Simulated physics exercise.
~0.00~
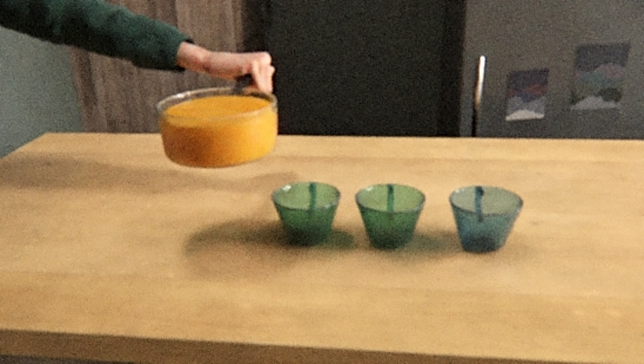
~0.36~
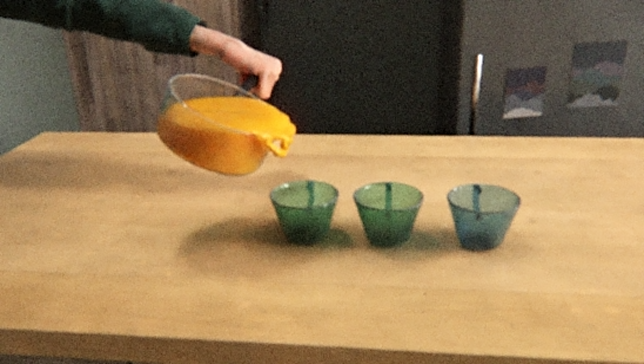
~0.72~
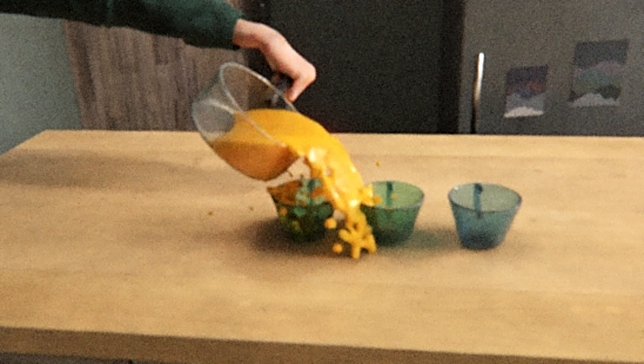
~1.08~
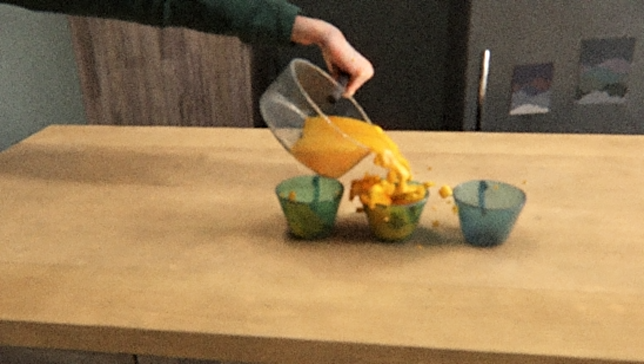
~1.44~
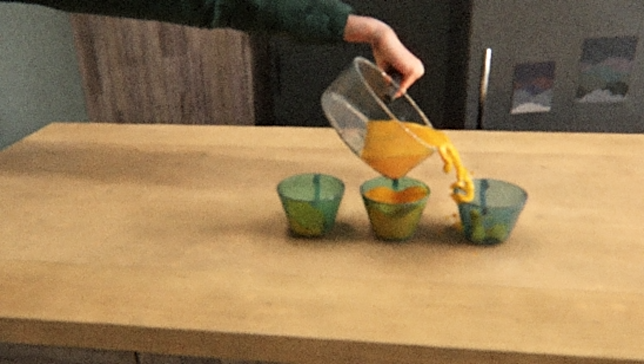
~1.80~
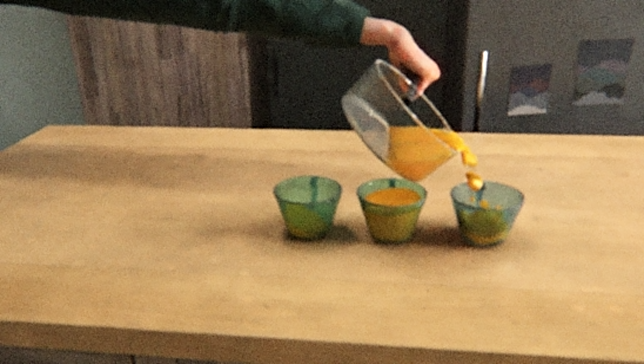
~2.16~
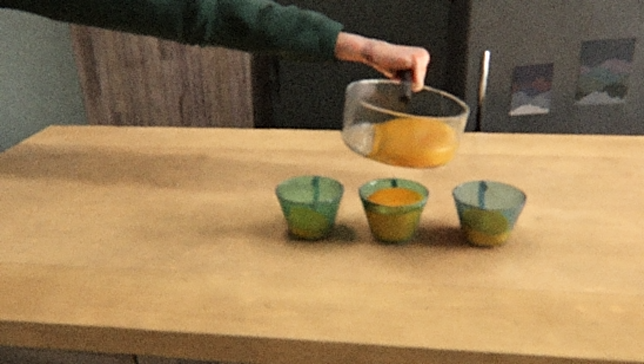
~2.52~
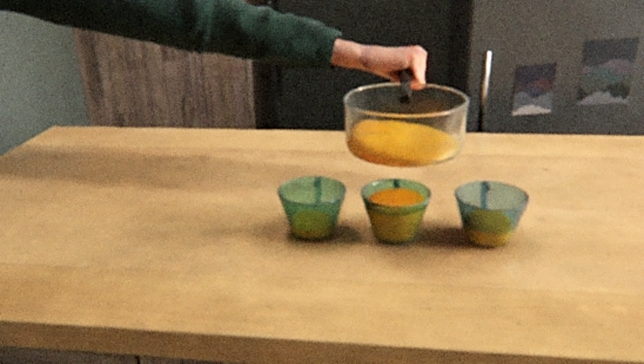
On a wooden table, a hand tilted a clear pan of orange juice and swept it rightward over three cups, splashing as it poured, then levelled it, leaving the middle cup fullest, the outer two partly filled and some juice still in the pan.
